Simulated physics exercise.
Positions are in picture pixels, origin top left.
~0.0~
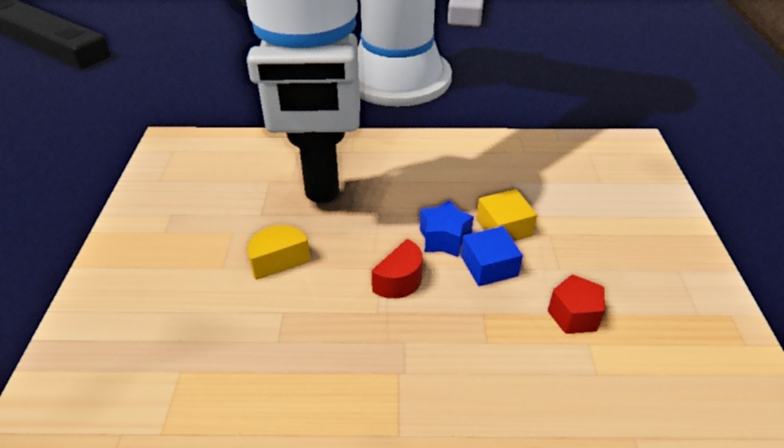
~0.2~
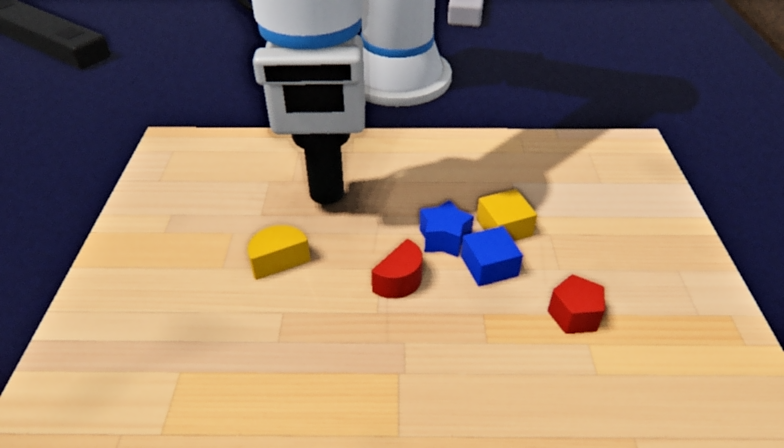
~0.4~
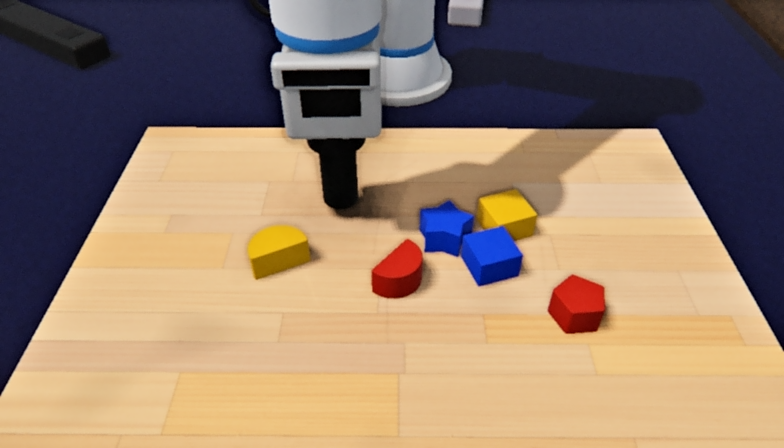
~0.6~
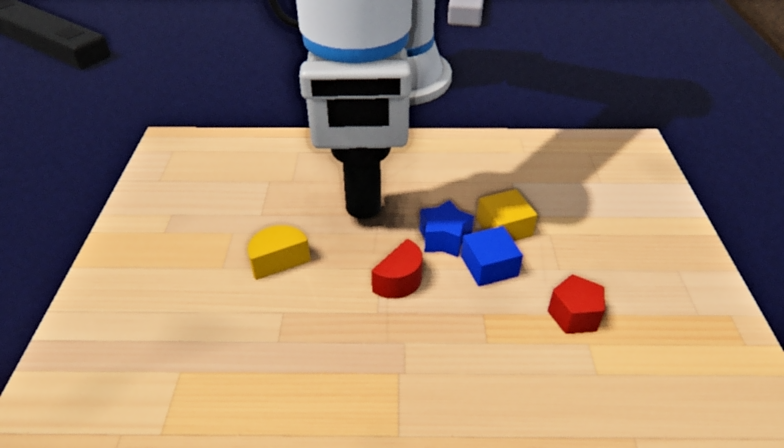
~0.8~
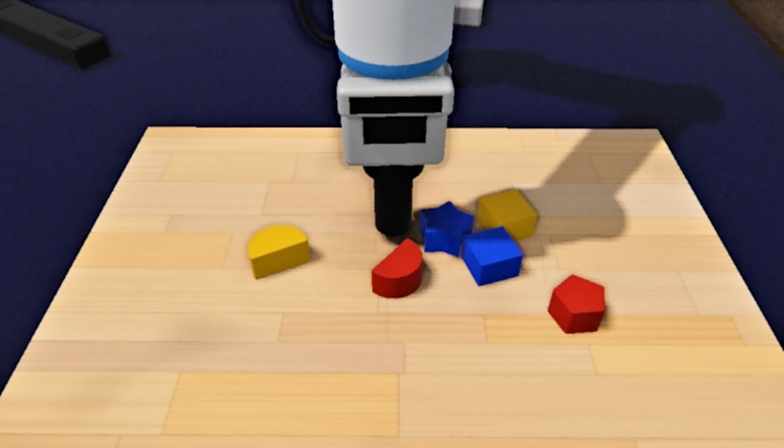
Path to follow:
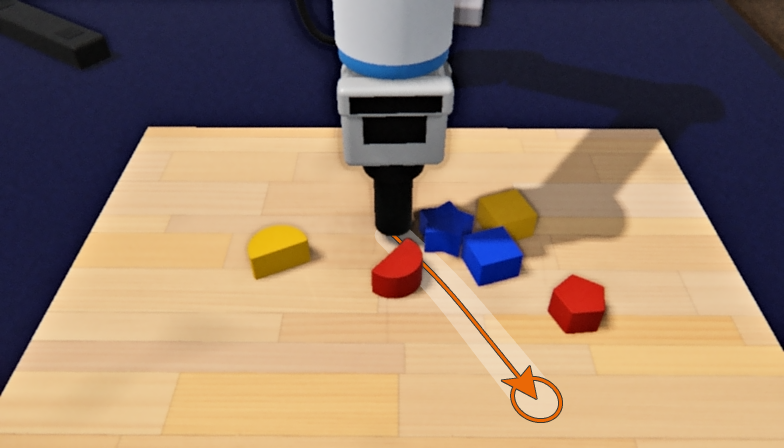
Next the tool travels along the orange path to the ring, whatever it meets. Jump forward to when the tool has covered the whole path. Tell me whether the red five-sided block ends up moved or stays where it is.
It ends up on the same spot.
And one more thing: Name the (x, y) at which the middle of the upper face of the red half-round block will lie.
The centre of its top face lies at (407, 281).
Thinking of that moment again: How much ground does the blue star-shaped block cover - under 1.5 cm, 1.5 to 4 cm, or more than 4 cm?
Offset: Below 1.5 cm.
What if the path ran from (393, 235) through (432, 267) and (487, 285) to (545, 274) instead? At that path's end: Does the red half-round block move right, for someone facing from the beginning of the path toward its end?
In short: Yes.
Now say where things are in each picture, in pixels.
The first picture shows tool's lower end (322, 192); red half-round block (401, 260); blue star-shaped block (446, 218); blue four-sided block (493, 244); red five-sided block (581, 294).
The second picture shows tool (327, 194); blocks still.
The third picture shows tool (341, 198); blocks still.
The fourth picture shows tool (364, 208); blocks still.
The fifth picture shows tool (393, 224); red half-round block (401, 260); blue star-shaped block (446, 218); blue four-sided block (493, 244); red five-sided block (581, 294).
Drawn move, from (393, 235) by way of (460, 304) to (536, 399).
What follows on the original path. One third of the way, tool (439, 268); red half-round block (406, 278), turned 70° clockwise; blue star-shaped block (451, 220), turned 30° anticlockwise; blue four-sided block (503, 246), turned 15° clockwise.
Two thirds of the way, tool (486, 323); red half-round block (407, 281), turned 90° clockwise; blue star-shaped block (451, 220), turned 30° anticlockwise; blue four-sided block (503, 246), turned 15° clockwise.
At the end, tool (540, 388); red half-round block (407, 281), turned 90° clockwise; blue star-shaped block (451, 220), turned 30° anticlockwise; blue four-sided block (503, 246), turned 15° clockwise; red five-sided block still.
